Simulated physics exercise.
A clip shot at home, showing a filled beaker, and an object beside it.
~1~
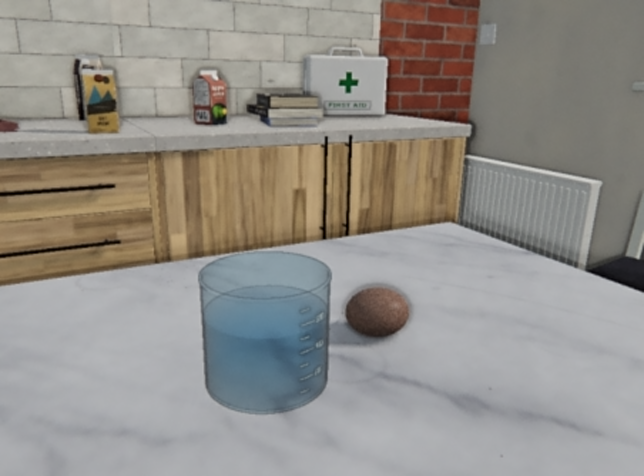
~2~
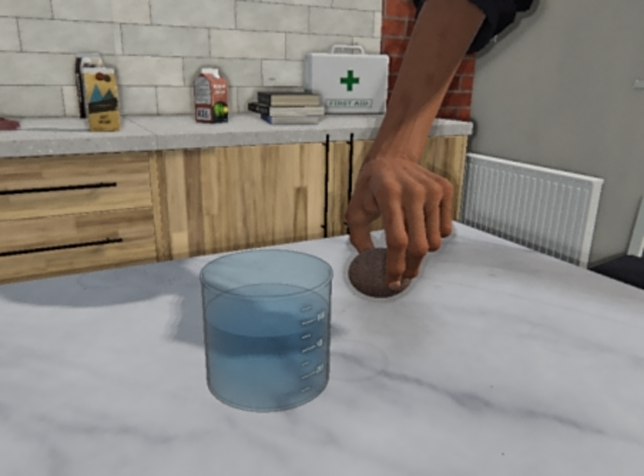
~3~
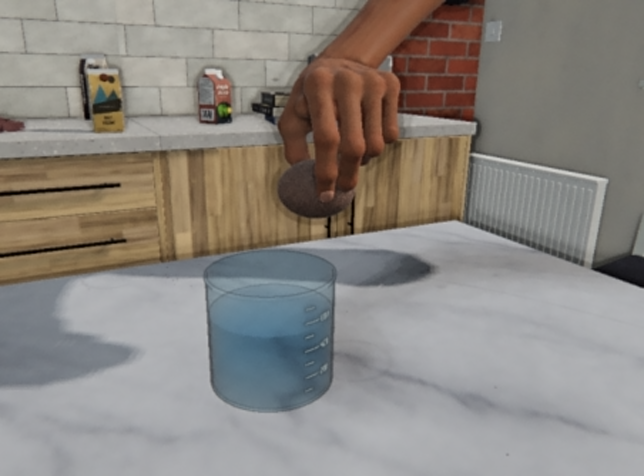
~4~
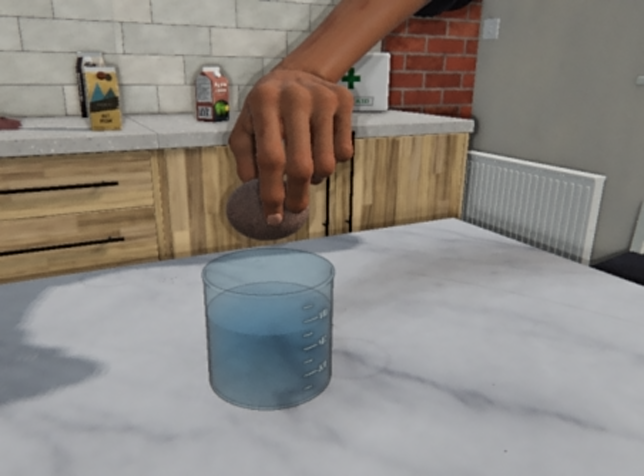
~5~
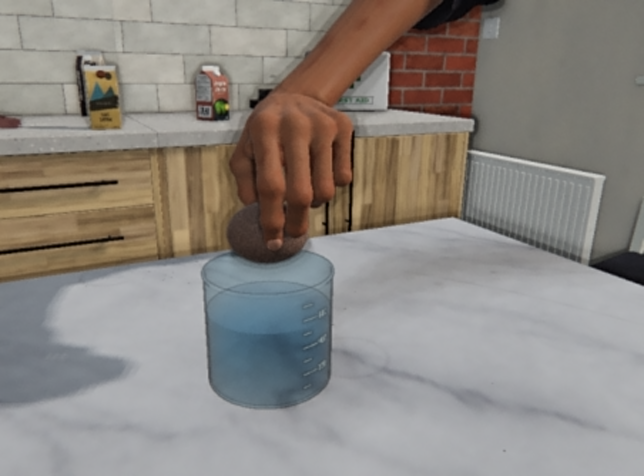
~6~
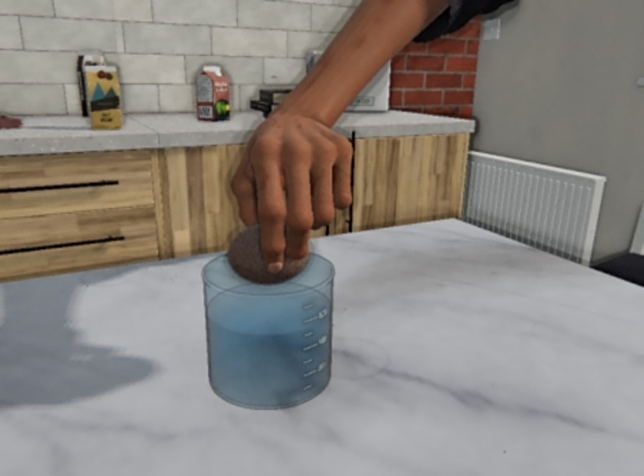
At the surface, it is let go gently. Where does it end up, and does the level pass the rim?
Well, it heads down, and as for the beaker, it copes fine.
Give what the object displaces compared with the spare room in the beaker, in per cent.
About 30 %.
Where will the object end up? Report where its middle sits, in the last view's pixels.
My best guess is around (270, 345).
Soon after, the stone enters the water; the beaker is about two thirds full.
Later, the stone goes on down; the beaker is about three quarters full.
In the end, the stone lies on the bottom; the beaker is about three quarters full; nothing is spilt.
